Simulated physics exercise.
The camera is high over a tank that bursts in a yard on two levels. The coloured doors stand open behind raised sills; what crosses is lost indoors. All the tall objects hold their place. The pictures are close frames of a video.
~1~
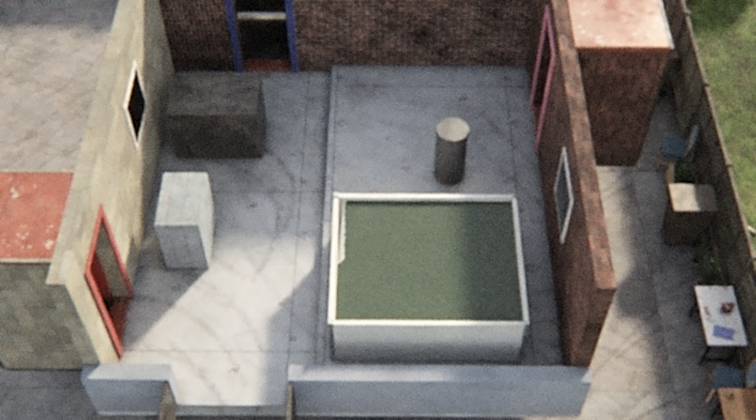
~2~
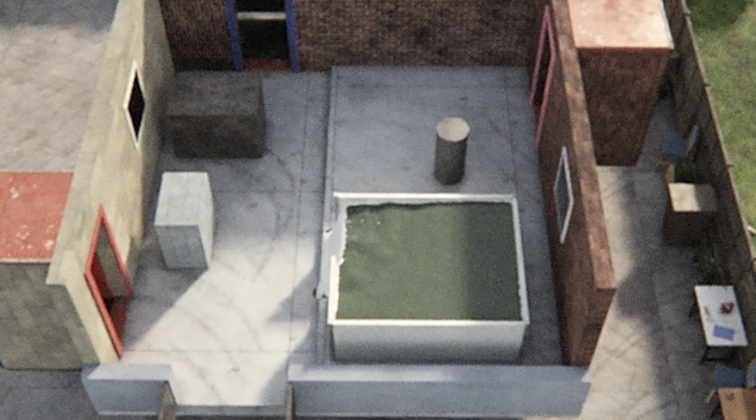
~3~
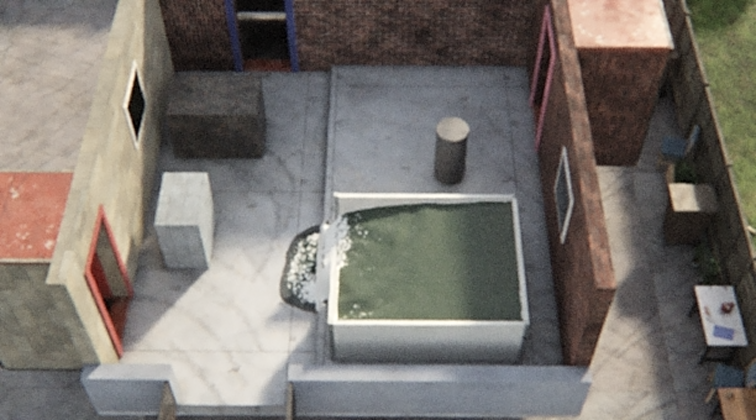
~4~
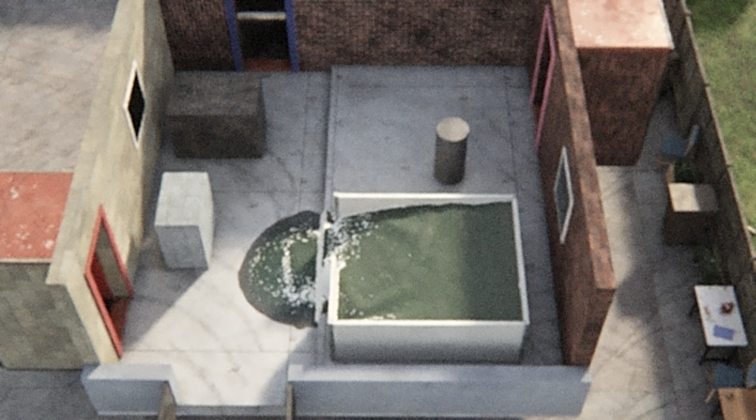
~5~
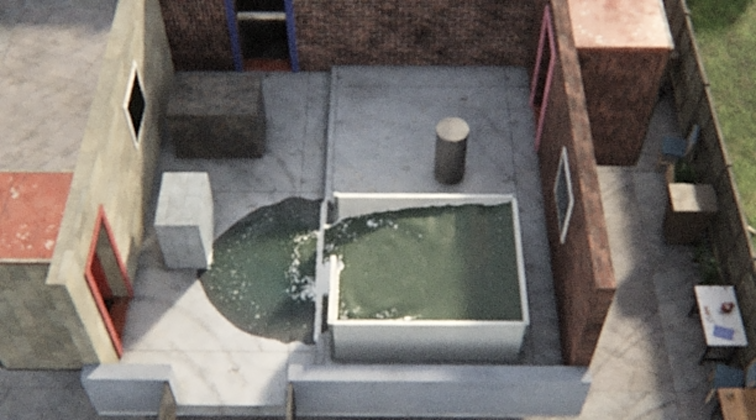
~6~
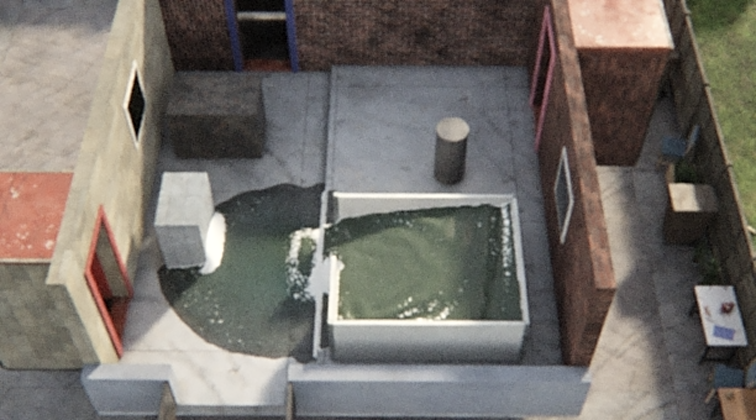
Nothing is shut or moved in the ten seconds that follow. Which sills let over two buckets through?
In the end: The blue door takes more than that; the pink door stays under that; the red door takes more than that.
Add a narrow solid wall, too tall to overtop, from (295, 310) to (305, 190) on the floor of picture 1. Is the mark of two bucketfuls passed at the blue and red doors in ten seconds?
My reading: The blue one passes that mark, the red one holds.
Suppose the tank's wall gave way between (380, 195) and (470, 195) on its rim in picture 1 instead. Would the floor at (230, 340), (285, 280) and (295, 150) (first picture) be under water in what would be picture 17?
As listed: Free of water, no water, wet.
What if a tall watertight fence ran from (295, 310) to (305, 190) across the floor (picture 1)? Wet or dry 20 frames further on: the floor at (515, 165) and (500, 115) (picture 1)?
In that order: Not flooded, under water.
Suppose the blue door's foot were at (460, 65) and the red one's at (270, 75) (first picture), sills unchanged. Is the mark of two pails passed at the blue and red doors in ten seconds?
Then: Blue takes less, red floods.
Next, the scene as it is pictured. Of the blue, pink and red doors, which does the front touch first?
The one in red.
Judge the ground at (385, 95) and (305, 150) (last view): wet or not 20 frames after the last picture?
As listed: Not flooded, awash.
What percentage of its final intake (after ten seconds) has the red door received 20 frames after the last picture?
Roughly 50 per cent.
A moment on, water covers 30 % of the floor; the blue door not reached, the pink door not reached, the red door over two buckets in.
Next, water covers 35 % of the floor; the blue door not reached, the pink door not reached, the red door far over two buckets in.
Then, water covers 50 % of the floor; the blue door wet at the sill, nothing in, the pink door not reached, the red door far over two buckets in.
Later, water covers 55 % of the floor; the blue door under two buckets in, the pink door not reached, the red door far over two buckets in.
In the end, water covers 60 % of the floor; the blue door over two buckets in, the pink door not reached, the red door far over two buckets in.
